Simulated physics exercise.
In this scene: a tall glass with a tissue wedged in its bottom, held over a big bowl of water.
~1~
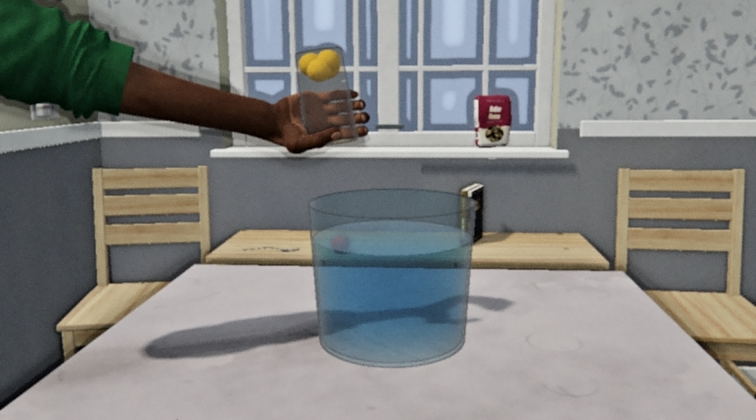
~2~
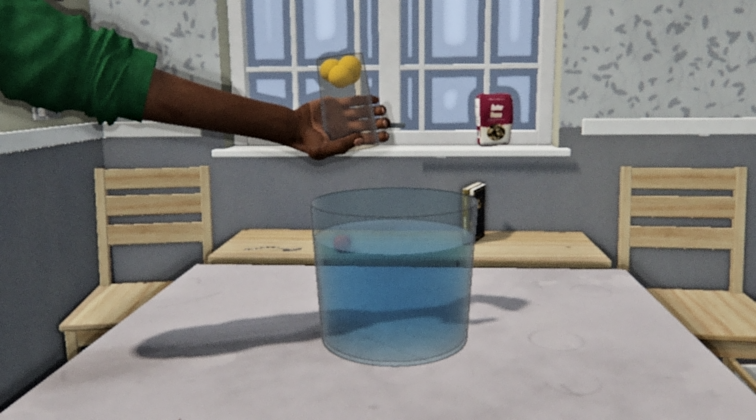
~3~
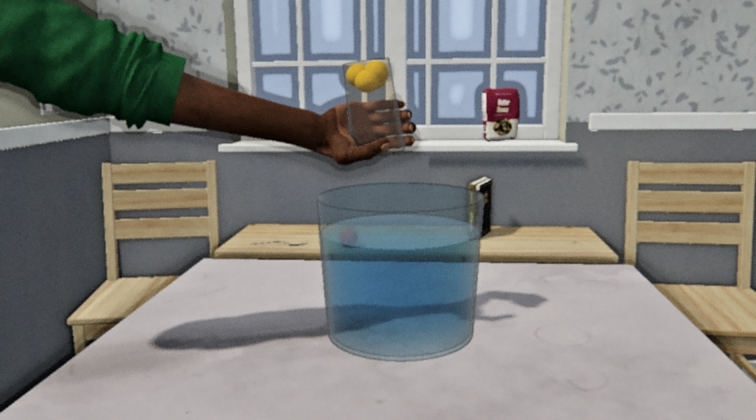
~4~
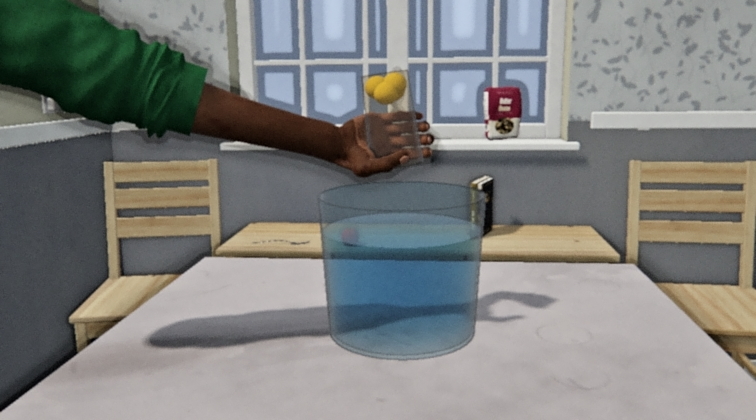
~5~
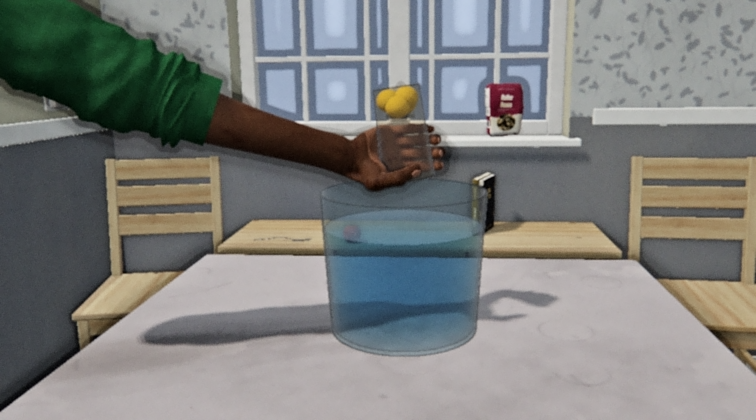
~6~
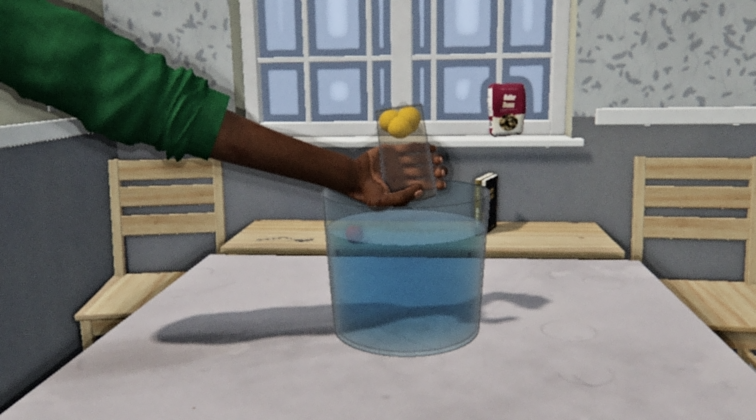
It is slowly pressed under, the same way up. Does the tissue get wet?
No.
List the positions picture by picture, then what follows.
In the first frame, tall glass (326, 100) mouth down; above the big bowl.
In the second frame, tall glass (347, 106) mouth down; tissue (341, 71); coming down.
In the third frame, tall glass (373, 110) mouth down; lower.
In the fourth frame, tall glass (391, 122) mouth down; tissue (386, 87); lower still.
In the fifth frame, tall glass (403, 135) mouth down; close to the surface.
In the sixth frame, tall glass (405, 155) mouth down; tissue (400, 121); just over the surface.
A moment on, the tall glass enters the water.
Further on, air is trapped inside and holds the level down.
When it is over, the tall glass is under, still full of air, and the tissue is dry.
